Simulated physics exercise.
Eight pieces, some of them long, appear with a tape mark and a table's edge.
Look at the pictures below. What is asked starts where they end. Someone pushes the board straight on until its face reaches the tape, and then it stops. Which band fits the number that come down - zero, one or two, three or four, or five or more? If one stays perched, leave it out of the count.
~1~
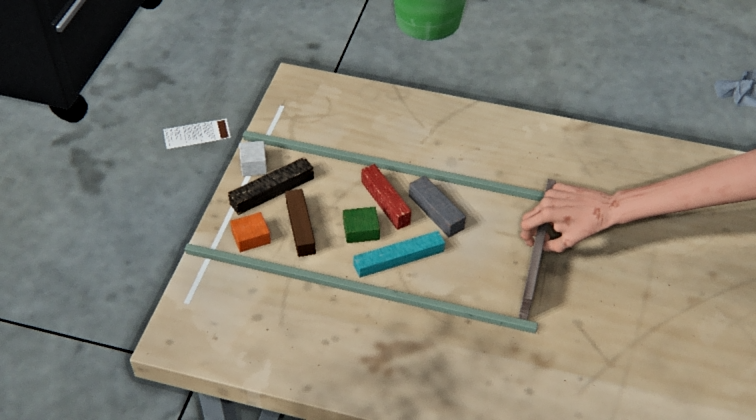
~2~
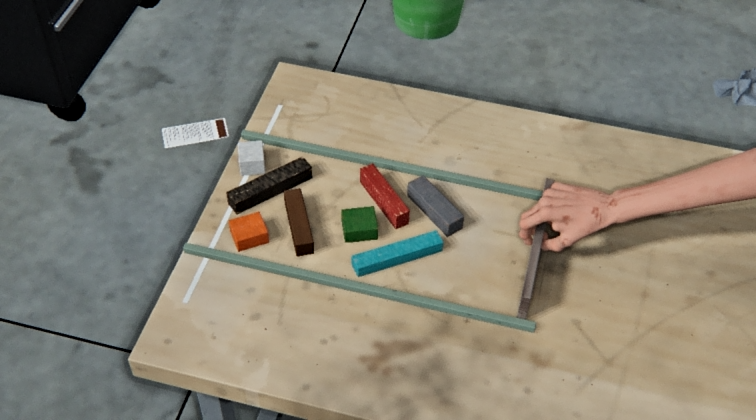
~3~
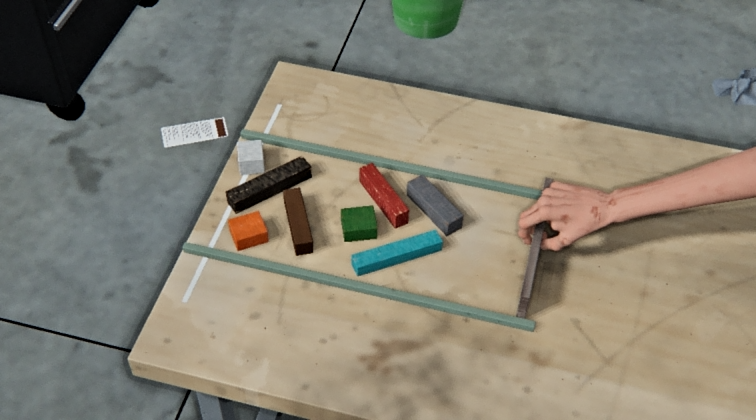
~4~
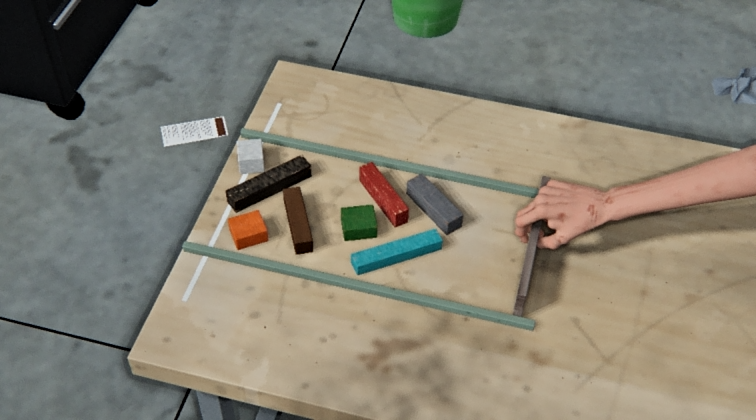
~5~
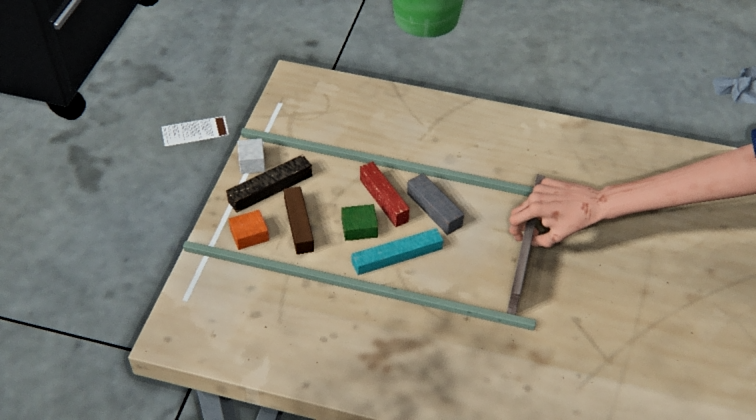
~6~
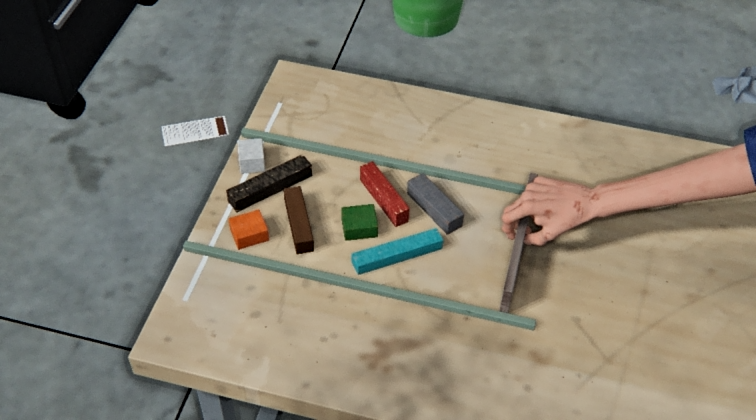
Watch it: Lots of them - five or more - go plunging down.
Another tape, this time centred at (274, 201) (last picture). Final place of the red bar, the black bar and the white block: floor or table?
The outcome is that the red bar does not come off, the black bar goes down and the white block goes down.
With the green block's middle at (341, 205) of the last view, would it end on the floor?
It topples off.
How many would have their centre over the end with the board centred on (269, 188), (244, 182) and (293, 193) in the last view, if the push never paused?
Result per place: 4; 5; 0.
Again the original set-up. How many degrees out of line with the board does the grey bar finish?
Misalignment: Close to 0°.
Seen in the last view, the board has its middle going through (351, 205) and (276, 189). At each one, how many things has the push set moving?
Moved so far: 6, later 8.
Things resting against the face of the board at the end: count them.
The count is 2.
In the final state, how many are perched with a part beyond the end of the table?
1 in all.
A little later, none off yet; white block at rest near (251, 156); orange block at rest near (249, 230); black bar at rest near (270, 183).
Next, none off yet; white block at rest near (251, 156); orange block at rest near (249, 230); black bar moving near (266, 180).
Later still, none off yet; white block shifted about its own width near (237, 142); orange block shifted well along near (189, 225); black bar shifted about its own width near (217, 164).
When it is over, the number that fall off is five or more; down, red bar, green block, brown stick, black bar, orange block and white block.
